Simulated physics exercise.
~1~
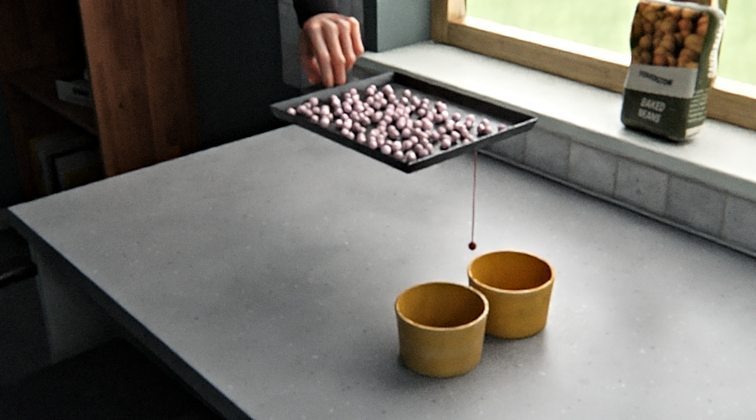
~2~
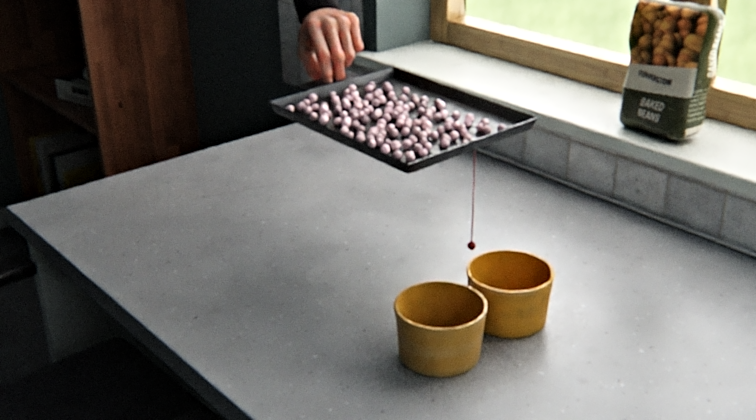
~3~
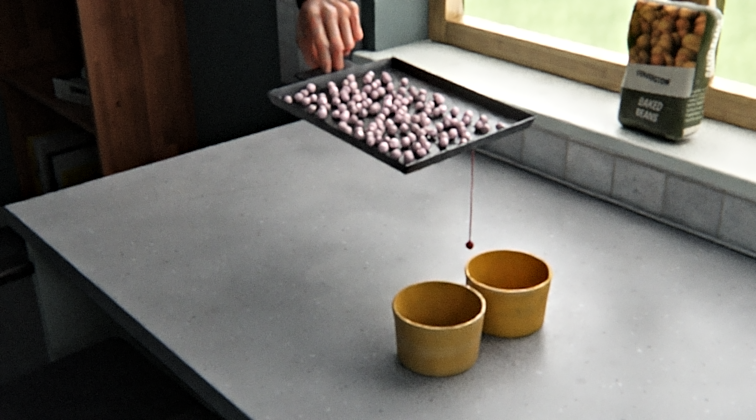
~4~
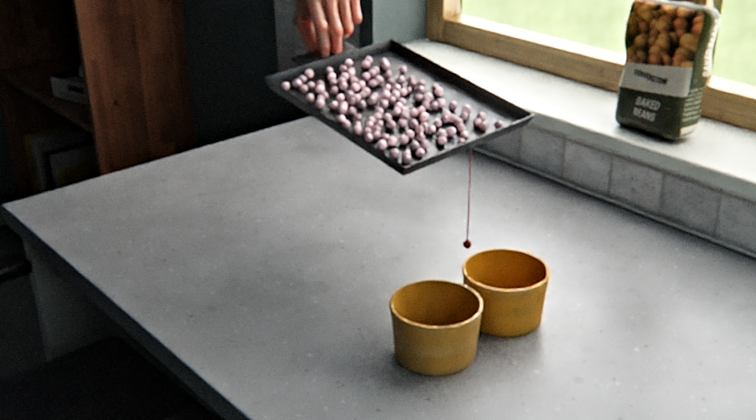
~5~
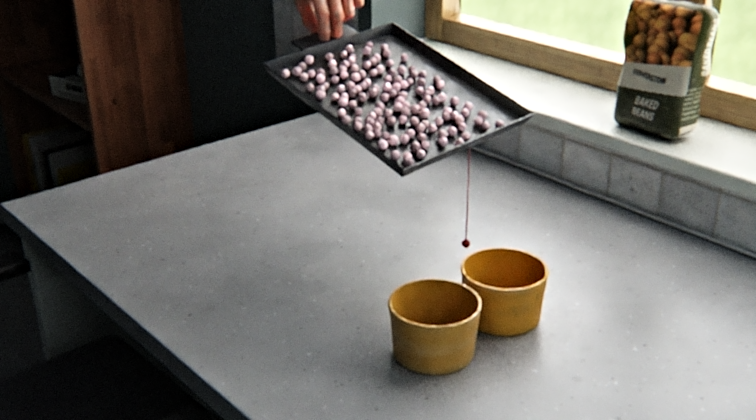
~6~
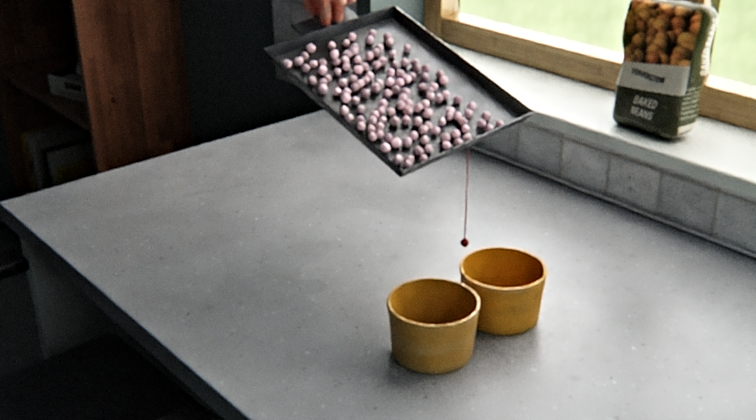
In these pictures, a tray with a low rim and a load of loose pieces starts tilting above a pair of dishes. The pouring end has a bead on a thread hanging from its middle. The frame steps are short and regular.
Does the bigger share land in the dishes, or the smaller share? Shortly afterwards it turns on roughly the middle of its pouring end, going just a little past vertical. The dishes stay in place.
The bigger share lands in them.
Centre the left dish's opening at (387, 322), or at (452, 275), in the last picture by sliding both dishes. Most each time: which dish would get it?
The one at right the first time, the one at left the second.
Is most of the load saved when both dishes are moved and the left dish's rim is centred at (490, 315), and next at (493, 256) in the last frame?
The first place gets a lesser share, the second a lesser share.
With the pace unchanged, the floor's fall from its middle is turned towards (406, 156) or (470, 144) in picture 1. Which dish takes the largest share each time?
For the first slope the lefthand dish, for the second the righthand dish.
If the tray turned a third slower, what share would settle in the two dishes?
I'd say near 80 per cent.
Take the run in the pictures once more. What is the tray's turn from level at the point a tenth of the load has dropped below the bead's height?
The angle is roughly 60° at that point.
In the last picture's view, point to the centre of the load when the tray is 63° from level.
Near (439, 195).
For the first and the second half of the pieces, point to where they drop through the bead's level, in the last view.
Earlier portion about (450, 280); later portion about (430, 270).
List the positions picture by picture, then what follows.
In the first picture, corners of the pouring end at (409, 161) and (532, 118), level; middle of the load at (387, 120), sugar pearls; left dish at (473, 343); right dish at (542, 306); bead on its thread at (472, 246).
In the second picture, corners of the pouring end at (408, 161) and (531, 117), level; middle of the load at (386, 118).
In the third picture, corners of the pouring end at (407, 163) and (530, 116), tipped barely, lowest at the left corner; middle of the load at (385, 113).
In the fourth picture, corners of the pouring end at (405, 164) and (529, 114), tipped a little, lowest at the left corner; middle of the load at (383, 104).
In the fifth picture, corners of the pouring end at (404, 166) and (528, 112), tipped a little, lowest at the left corner; middle of the load at (384, 98), a small part on the move.
In the sixth picture, corners of the pouring end at (403, 167) and (528, 110), tipped clearly, lowest at the left corner; middle of the load at (387, 94), nearly all on the move; left dish at (465, 340); right dish at (534, 303).
Soon after the last picture, tray tipped steeply; about half on the tray; about a quarter in the left dish; a small part in the right dish; a stray few outside both; about a third in the air.
A little later, tray tipped right over; about two thirds in the left dish; a small part in the right dish; about a quarter outside both; a small part in the air.
Later still, tray tipped past a quarter turn; about two thirds in the left dish; a small part in the right dish; about a quarter outside both.
By the end, tray tipped past a quarter turn; about two thirds in the left dish; a small part in the right dish; about a quarter outside both.
